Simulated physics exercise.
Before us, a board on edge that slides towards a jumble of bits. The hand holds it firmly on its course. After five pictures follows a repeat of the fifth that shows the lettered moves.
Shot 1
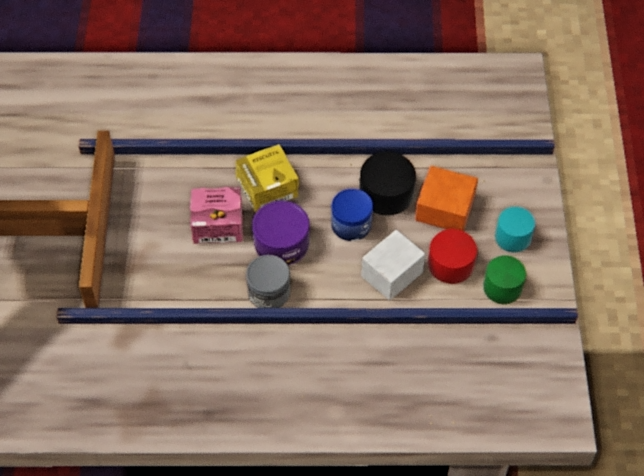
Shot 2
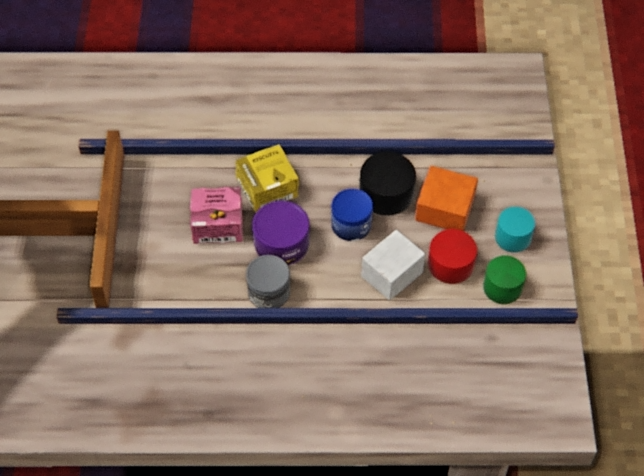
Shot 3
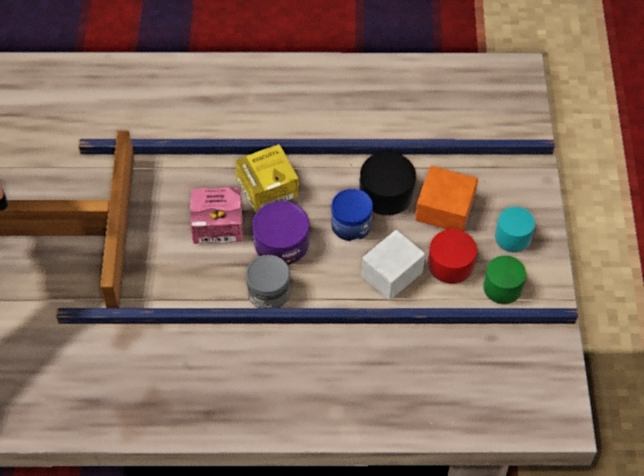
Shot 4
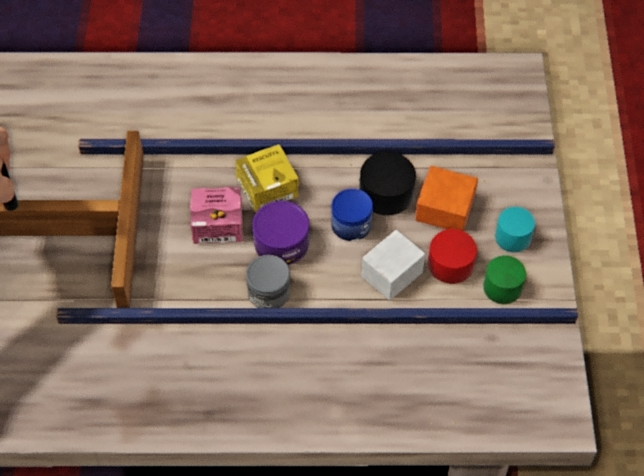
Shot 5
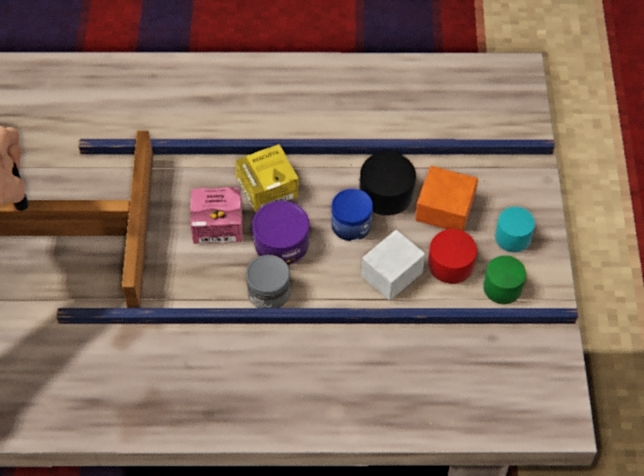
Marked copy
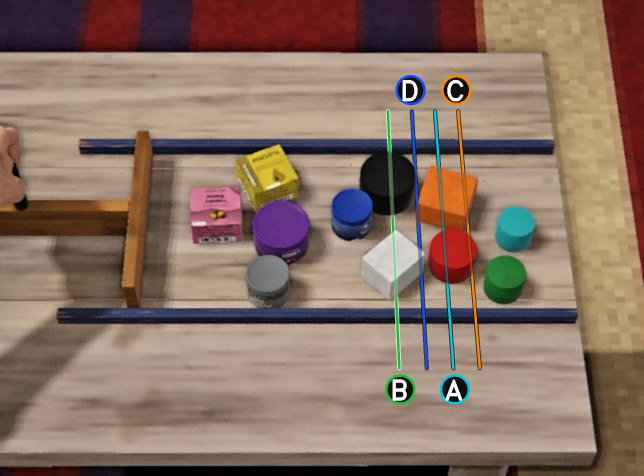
On a pale wooden table, a hand slides an upright brown board rightward between blue rails towards motionless colourful pots and blocks.
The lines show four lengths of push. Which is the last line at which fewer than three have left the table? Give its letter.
Stop at A.
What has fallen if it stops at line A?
The turquoise pot goes over.
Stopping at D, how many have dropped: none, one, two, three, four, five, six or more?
The count is none.
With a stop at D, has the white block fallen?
No.
On the marked copy, A at (444, 231); B at (393, 231); C at (468, 231); D at (419, 231).
Following A. Soon after the start, board (245, 205); grey tub (273, 283); yellow packet (285, 170).
Later, board (357, 205); orange block (480, 204); red tin (473, 253).
In the end, board (441, 205); turquoise pot over the edge; green tin (572, 290); one fallen.
As for the rest, B is within the limit but short; C drops four; D is within the limit but short.
